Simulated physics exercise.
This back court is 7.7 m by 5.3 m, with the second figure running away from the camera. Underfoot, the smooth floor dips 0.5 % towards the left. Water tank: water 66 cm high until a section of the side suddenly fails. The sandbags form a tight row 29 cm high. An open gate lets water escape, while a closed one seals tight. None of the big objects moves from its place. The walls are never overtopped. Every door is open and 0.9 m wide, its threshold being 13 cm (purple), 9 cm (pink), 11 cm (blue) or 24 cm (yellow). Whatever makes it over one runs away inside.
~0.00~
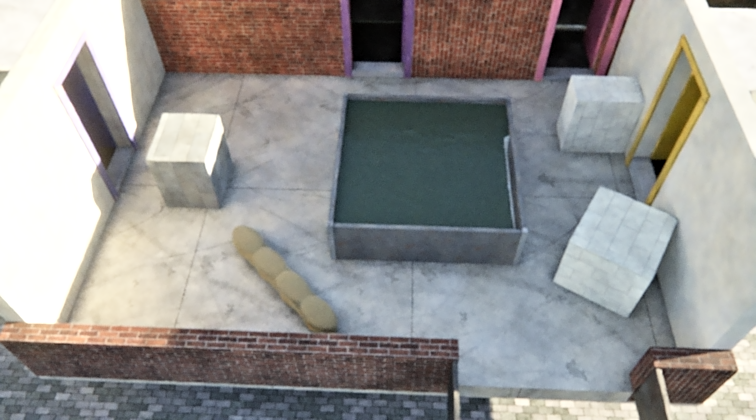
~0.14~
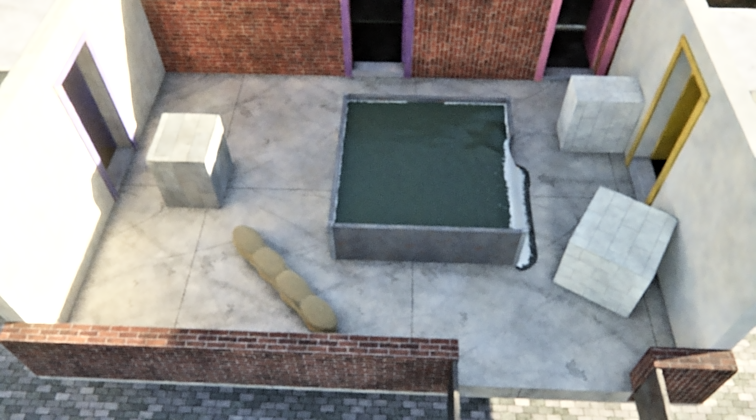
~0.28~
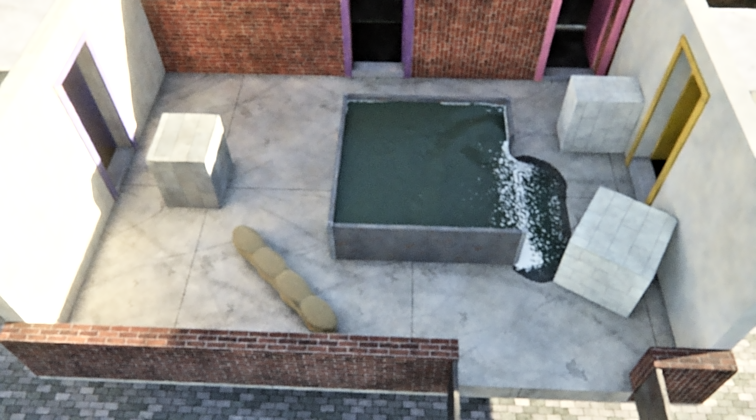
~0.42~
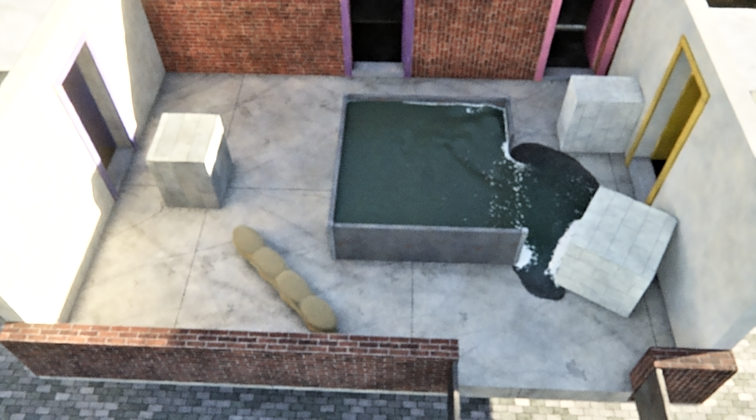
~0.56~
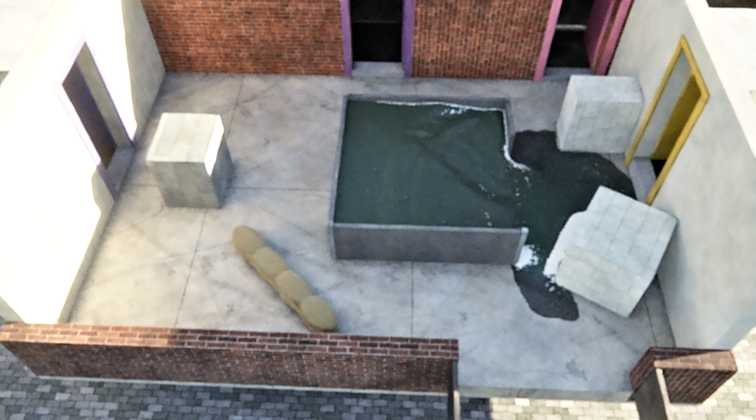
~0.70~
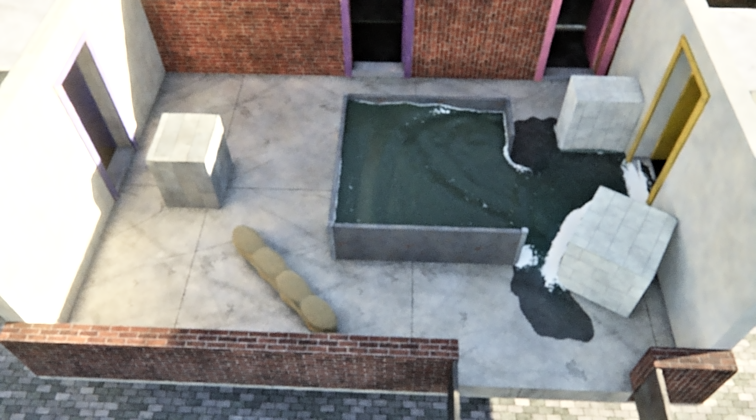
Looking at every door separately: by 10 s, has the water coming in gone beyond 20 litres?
Result: Purple door: Within the limit. Pink door: Past the limit. Blue door: Within the limit. Yellow door: Past the limit.
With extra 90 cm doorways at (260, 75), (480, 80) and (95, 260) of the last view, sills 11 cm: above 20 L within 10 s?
Note, doorways in listed order: Stays short, goes beyond, stays short.
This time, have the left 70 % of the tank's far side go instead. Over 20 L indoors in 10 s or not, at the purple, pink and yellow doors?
Note: Purple beyond the mark, pink beyond the mark, yellow short of the mark.
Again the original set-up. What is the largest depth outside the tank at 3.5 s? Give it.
Roughly 42 cm.
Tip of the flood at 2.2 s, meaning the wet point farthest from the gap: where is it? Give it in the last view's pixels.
Somewhere near pixel (602, 84).
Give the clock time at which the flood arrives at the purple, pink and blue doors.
Arrival times: Purple 3.6 seconds, pink 1.6 seconds, blue 7.5 seconds.
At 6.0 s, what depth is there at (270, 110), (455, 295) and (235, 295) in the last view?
Close to 3, 1 and 1 centimetres.
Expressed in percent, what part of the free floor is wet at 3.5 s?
Near 35 per cent is wet.
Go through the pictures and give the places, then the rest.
In the first frame, the water tank at (426, 161) is whole and still, 66 cm deep.
In the second frame, the front is at a hidden place, 0.9 m from the gap at (510, 204); 0.4 m2 of floor is under water; 66 cm left at the back of the water tank.
In the third frame, water pours out at (509, 205) and has run 1.1 m, to (556, 272); typically 12 cm deep outside, 66 cm at the water tank's back.
In the fourth frame, the front is at (576, 166), 1.4 m from the gap at (509, 205); 2.4 m2 of floor is under water; 66 cm left at the back of the water tank.
In the fifth frame, water pours out at (509, 205) and has run 2.0 m, to a hidden place; typically 10 cm deep outside, 66 cm at the water tank's back.
In the sixth frame, the front is at (624, 153), 2.3 m from the gap at (509, 205); 4.0 m2 of floor is under water; 64 cm left at the back of the water tank.
After 1.4 s water covers 20 % of the floor and is deepest (55 cm) near (565, 247); purple door not reached, pink door not reached, blue door not reached, yellow door 47 cm at the sill, 58 L in.
After 2.2 s water covers 25 % of the floor and is deepest (53 cm) near (622, 162); purple door not reached, pink door 10 cm at the sill, 2 L in, blue door not reached, yellow door 50 cm at the sill, 183 L in.
After 3.5 s water covers 35 % of the floor and is deepest (42 cm) near (645, 249); purple door not reached, pink door 8 cm at the sill, 9 L in, blue door not reached, yellow door 38 cm at the sill, 339 L in.
After 6.0 s water covers 55 % of the floor and is deepest (21 cm) near (523, 225); purple door 4 cm at the sill, 0 L in, pink door 14 cm at the sill, 28 L in, blue door not reached, yellow door 19 cm at the sill, 379 L in.
After 10.0 s water covers 80 % of the floor and is deepest (18 cm) near (632, 249); purple door 5 cm at the sill, 0 L in, pink door 10 cm at the sill, 58 L in, blue door 6 cm at the sill, 0 L in, yellow door 16 cm at the sill, 379 L in.
